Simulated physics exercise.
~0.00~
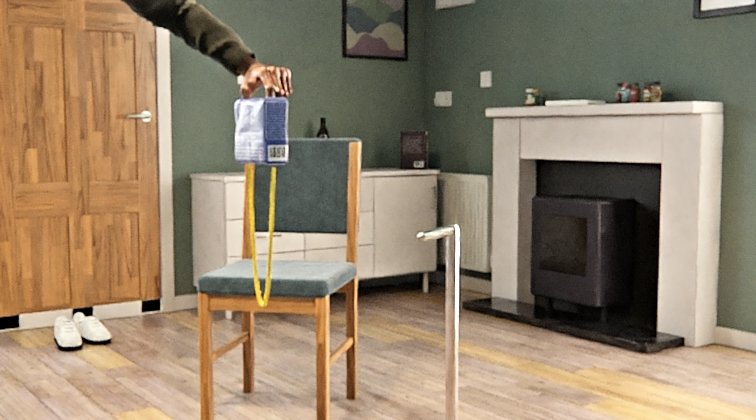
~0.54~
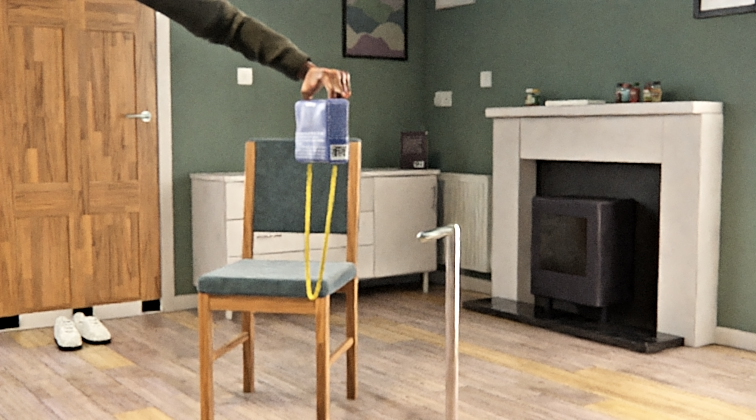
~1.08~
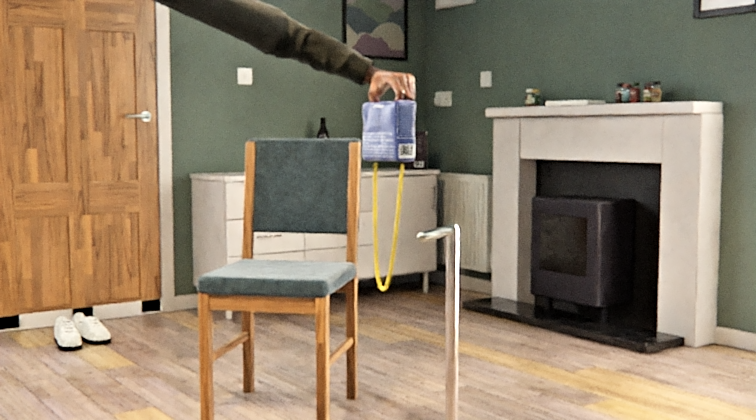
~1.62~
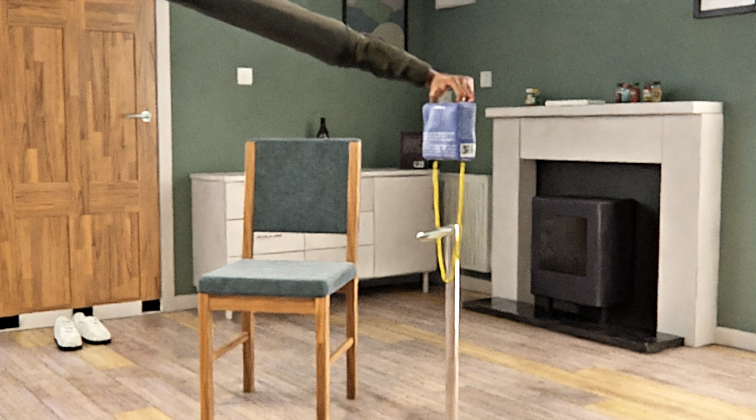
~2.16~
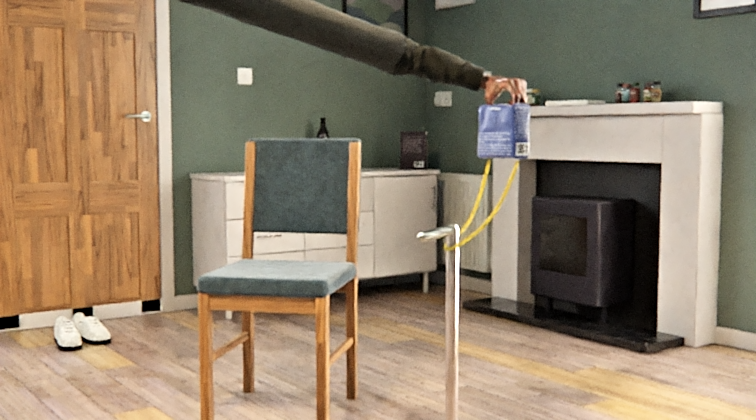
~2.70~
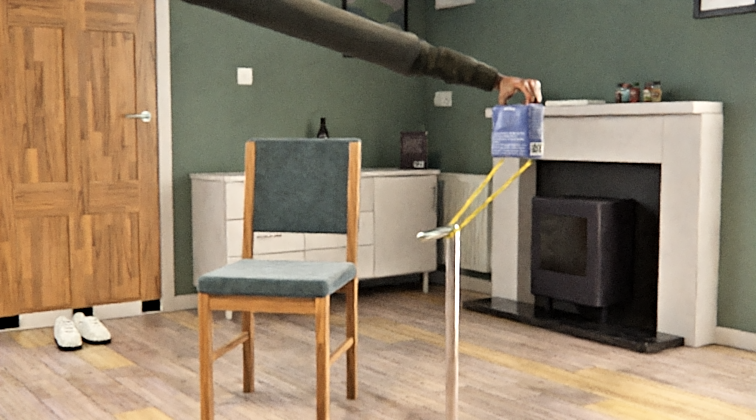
In a green-walled room with a chair and a fireplace, a hand carries a blue pouch rightward past the chair, a yellow cord loop dangling beneath it, until the loop catches on a hooked post and pulls taut, the pouch held just beyond it.
